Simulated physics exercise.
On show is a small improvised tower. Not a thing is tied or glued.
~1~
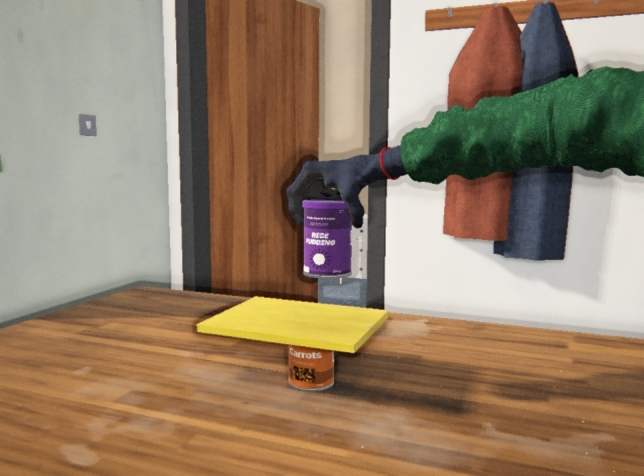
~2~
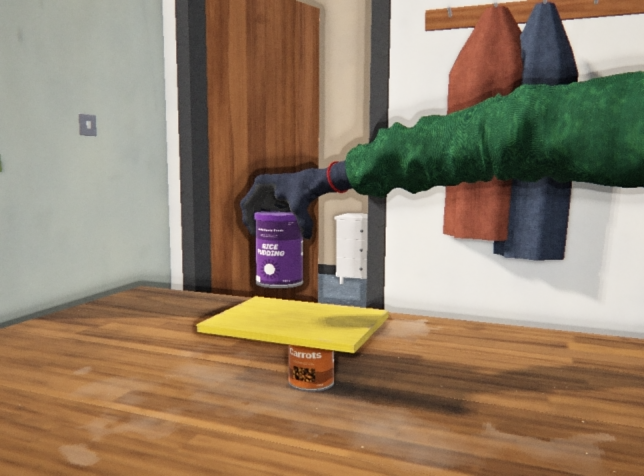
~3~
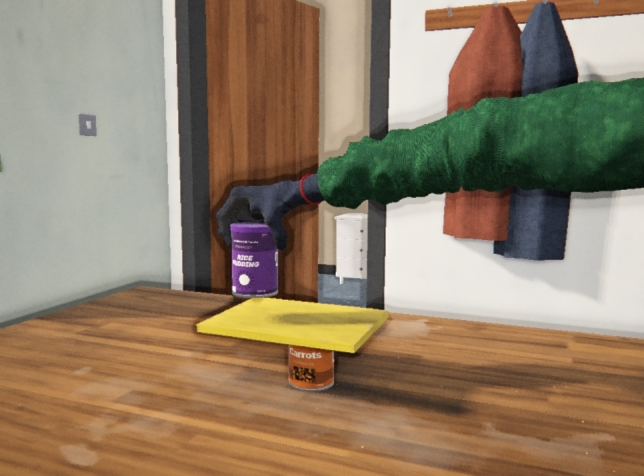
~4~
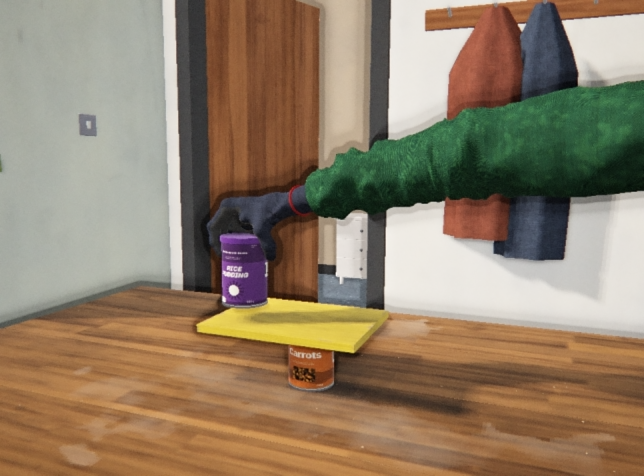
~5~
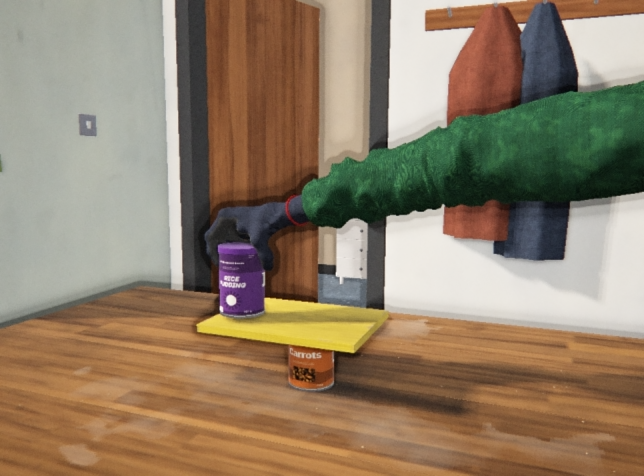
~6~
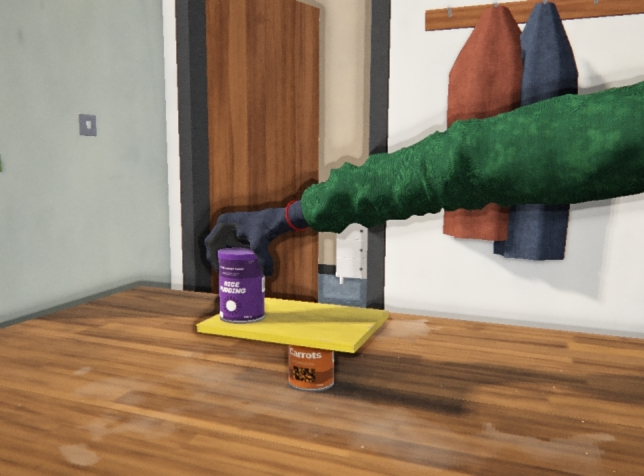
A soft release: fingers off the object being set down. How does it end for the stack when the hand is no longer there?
I'd say it doesn't stand firm, sadly.
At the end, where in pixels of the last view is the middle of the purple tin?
About (159, 353).
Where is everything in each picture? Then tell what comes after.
Still above its spot; purple tin (328, 238); orange tin (312, 354), in the first picture.
Still above its spot; purple tin (280, 248); orange tin (312, 354), in the second picture.
Still above its spot; purple tin (255, 259); orange tin (312, 354), in the third picture.
Still above its spot; purple tin (245, 270); orange tin (312, 354), in the fourth picture.
Still above its spot; purple tin (242, 279); orange tin (312, 354), in the fifth picture.
In place under the hand; purple tin (242, 285); orange tin (312, 354), in the sixth picture.
Then, 0.30 s on from there, purple tin now fallen; yellow board turned 46° from how it was put.
Then, 0.40 s on from there, yellow board turned 56° from how it was put.
Then, 0.50 s on from there, yellow board turned 42° from how it was put.
Then, 1.20 s on from there, yellow board turned 34° from how it was put.
In the end, fallen, purple tin; moved from the start, yellow board; orange tin unmoved. At the end, from the last picture's camera, purple tin near (159, 353). The stack comes apart.
